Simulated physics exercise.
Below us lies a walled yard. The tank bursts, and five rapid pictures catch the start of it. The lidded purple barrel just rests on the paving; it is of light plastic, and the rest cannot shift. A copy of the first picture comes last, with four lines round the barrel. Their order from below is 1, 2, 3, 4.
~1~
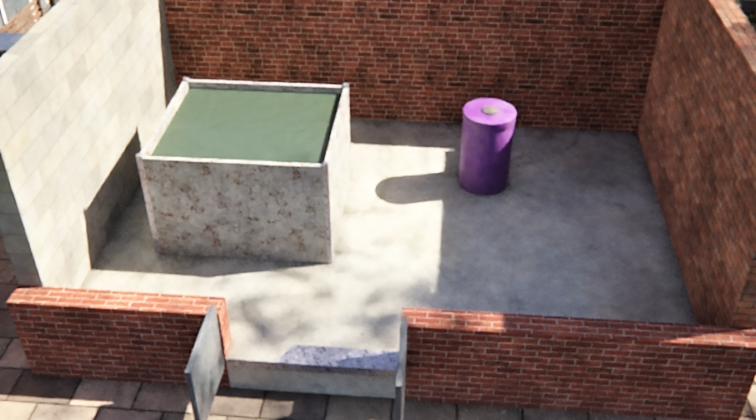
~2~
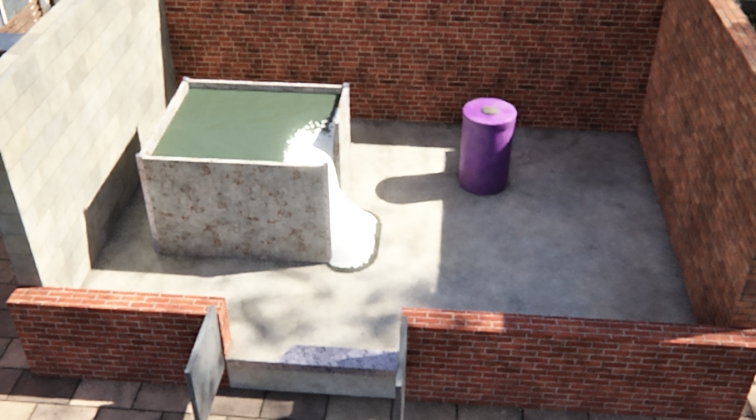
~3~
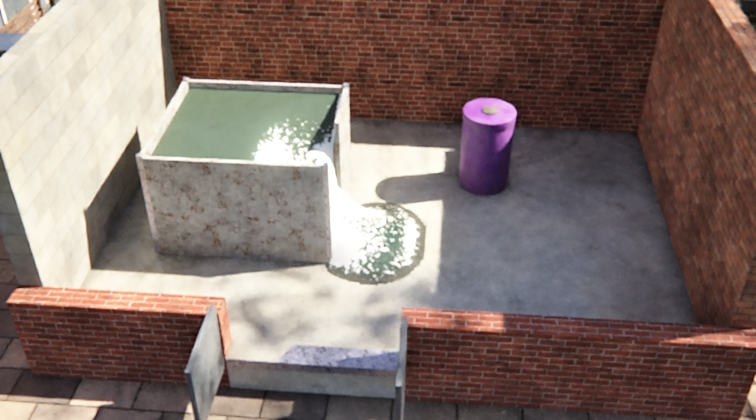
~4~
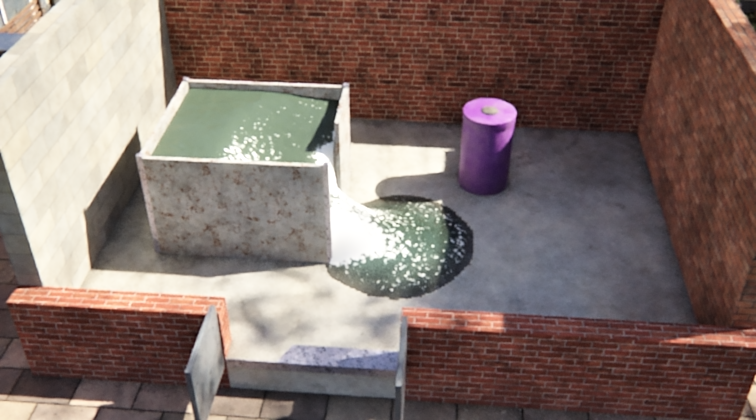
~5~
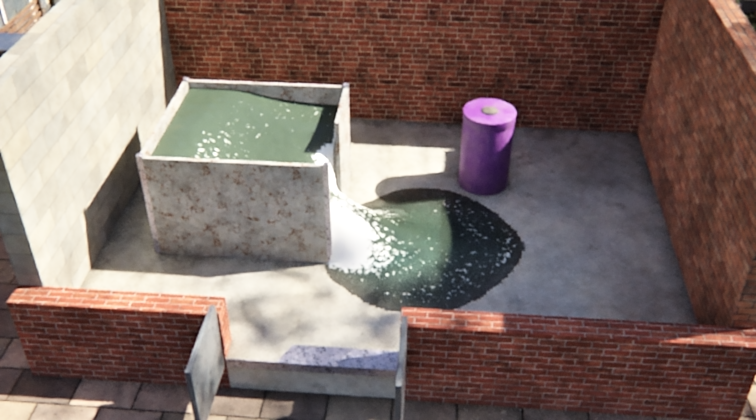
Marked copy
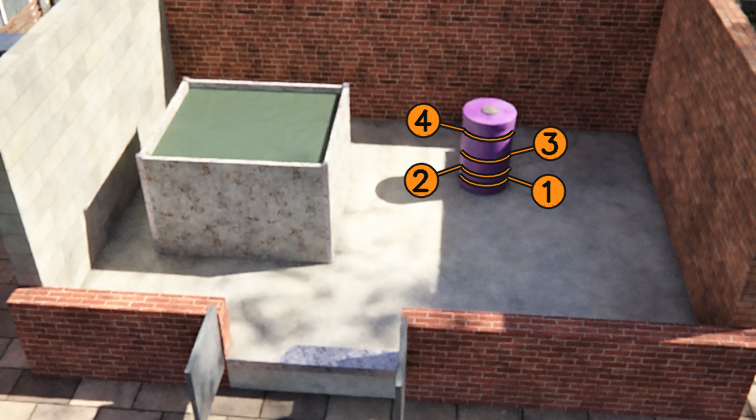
Walled brick yard with a full concrete tank gushing water from its right side, a dark foaming puddle spreading near a purple barrel.
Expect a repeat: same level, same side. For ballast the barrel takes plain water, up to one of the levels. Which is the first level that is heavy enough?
It is 2.
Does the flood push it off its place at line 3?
No.
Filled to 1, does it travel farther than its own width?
Yes.
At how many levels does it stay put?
Three.
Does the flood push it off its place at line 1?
Yes, that goes wrong.
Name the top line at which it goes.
Line 1.
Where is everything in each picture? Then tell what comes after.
Lid of the purple barrel at (489, 111); tank full, its middle at (251, 126); open gate at (313, 306).
Water covers 2 % of the ground and is seen nearest the barrel at (372, 221).
Water covers 5 % of the ground and is seen nearest the barrel at (402, 210).
Water covers 9 % of the ground and is seen nearest the barrel at (448, 213).
Lid of the purple barrel at (489, 111); water covers 13 % of the ground and is seen nearest the barrel at (454, 197).
On the marked copy, 1 at (484, 185); 2 at (485, 176); 3 at (486, 161); 4 at (488, 140); from the bottom up 1, 2, 3, 4.
With 1, it is pushed about its own width away.
With 2, it does not move.
With 3, it does not move.
With 4, it does not move.
